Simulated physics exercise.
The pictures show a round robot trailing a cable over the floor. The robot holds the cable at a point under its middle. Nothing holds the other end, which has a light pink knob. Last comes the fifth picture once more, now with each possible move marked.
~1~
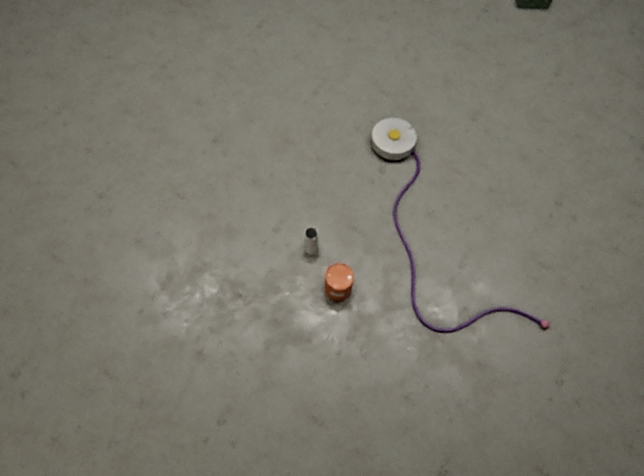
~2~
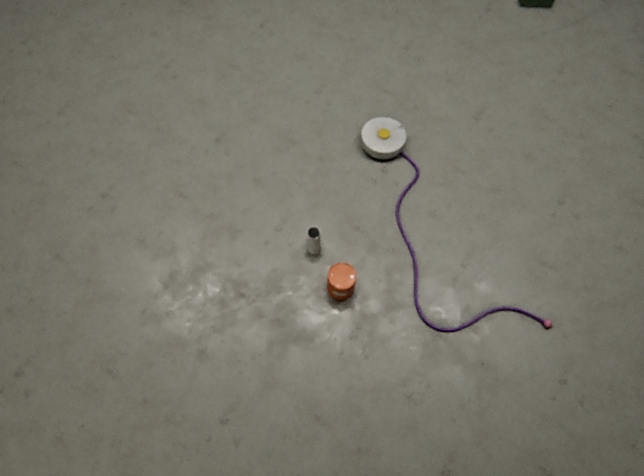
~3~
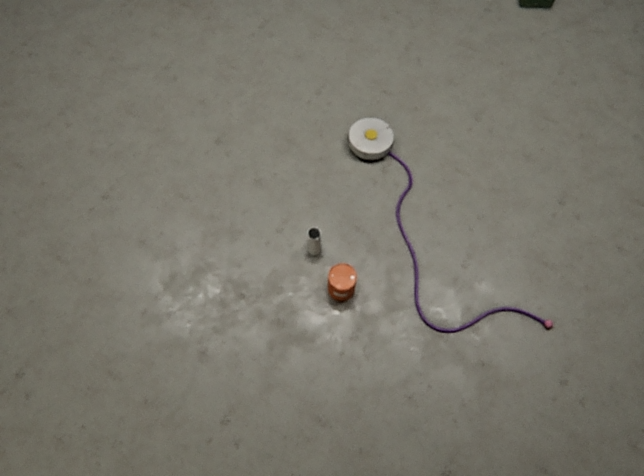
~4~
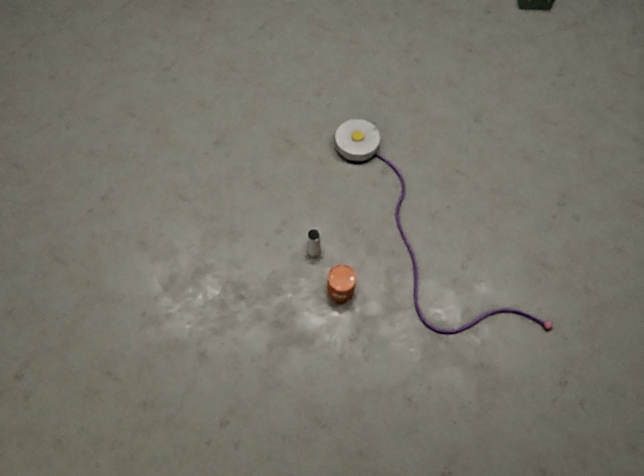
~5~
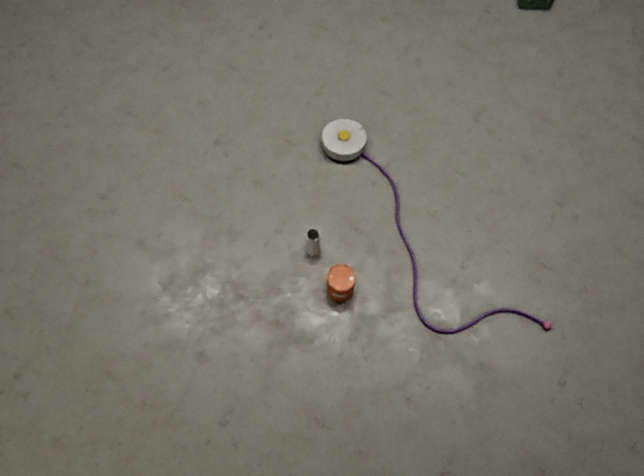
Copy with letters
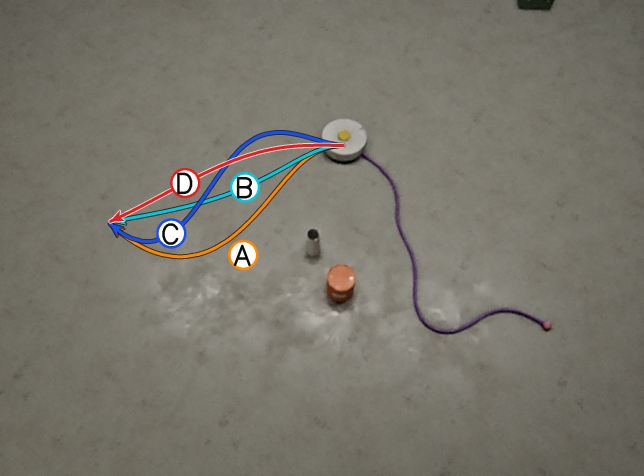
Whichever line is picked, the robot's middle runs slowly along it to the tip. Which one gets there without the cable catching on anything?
The robot should drive D.
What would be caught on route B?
The white post.
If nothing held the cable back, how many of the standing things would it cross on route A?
In all, two.
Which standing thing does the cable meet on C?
The white post.
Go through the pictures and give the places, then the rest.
The first frame shows white post (311, 241); robot (393, 140); free end (545, 324).
The second frame shows robot (383, 139); free end (548, 324).
The third frame shows robot (371, 140); white post (314, 241).
The fourth frame shows robot (357, 141); orange keg (341, 284).
The fifth frame shows robot (344, 141); free end (547, 325); orange keg (341, 284); white post (313, 242).
On the marked copy, A from (344, 145) via (240, 230) to (111, 225); B from (344, 145) via (234, 192) to (113, 221); C from (344, 145) via (223, 169) to (110, 223); D from (344, 145) via (226, 164) to (110, 221).
Following D. Soon after the start, robot (255, 149), middle of the cable (389, 244), free end (547, 325).
Later, robot (168, 187), middle of the cable (336, 226), free end (498, 305).
In the end, robot (105, 218), middle of the cable (284, 228), free end (451, 281); nothing has been touched.
As for the rest, A meets the orange keg and white post; B meets the white post; C meets the white post.
